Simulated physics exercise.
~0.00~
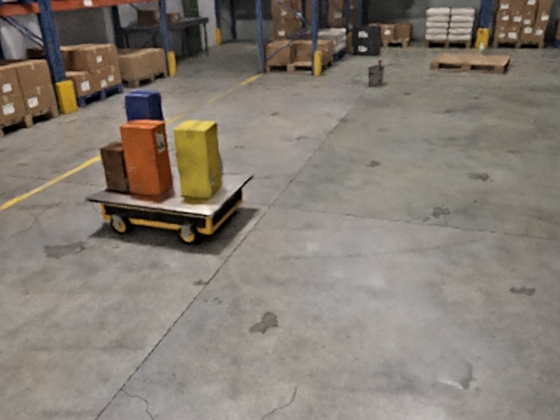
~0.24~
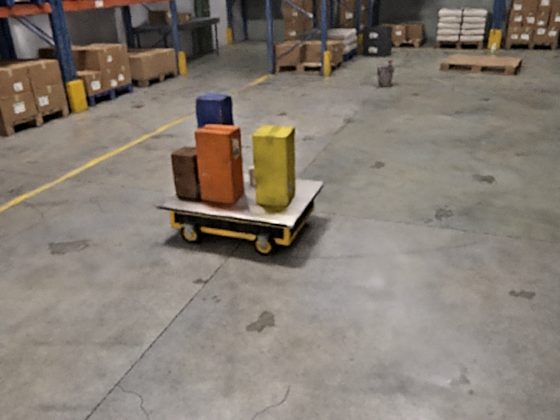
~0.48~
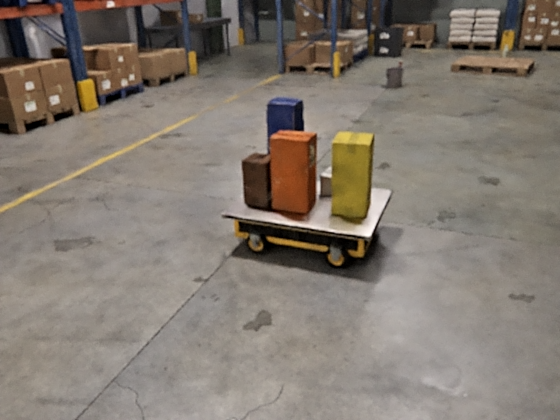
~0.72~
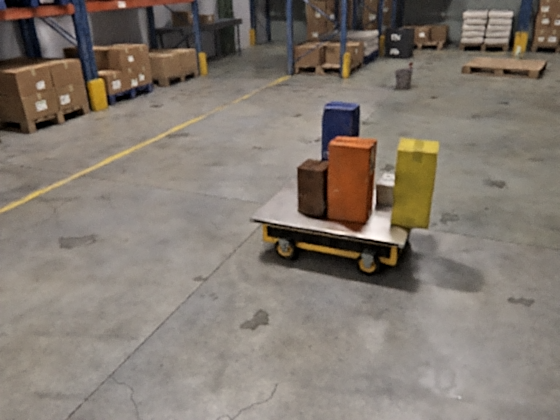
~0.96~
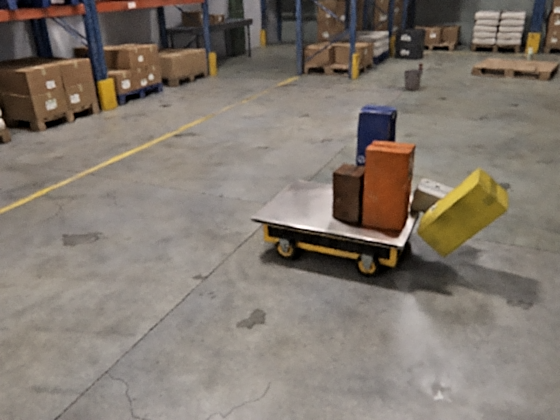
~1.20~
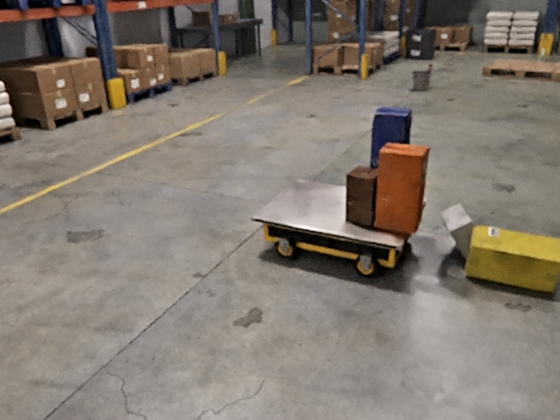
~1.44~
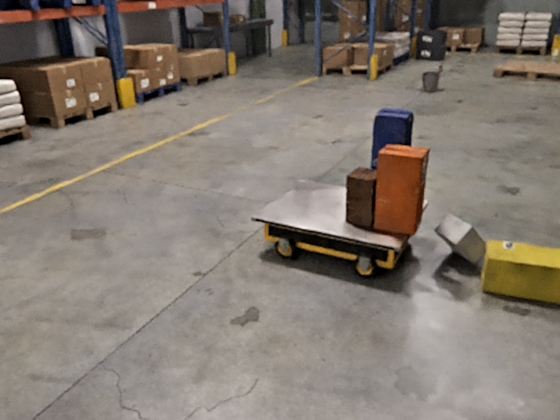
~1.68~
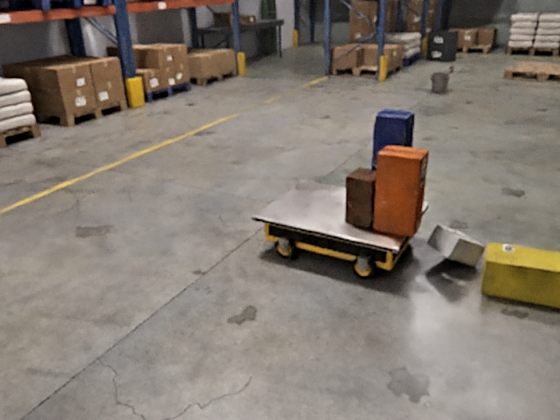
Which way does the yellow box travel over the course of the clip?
The yellow box moves to the right, first riding on the cart and then falling off its right edge onto the floor.
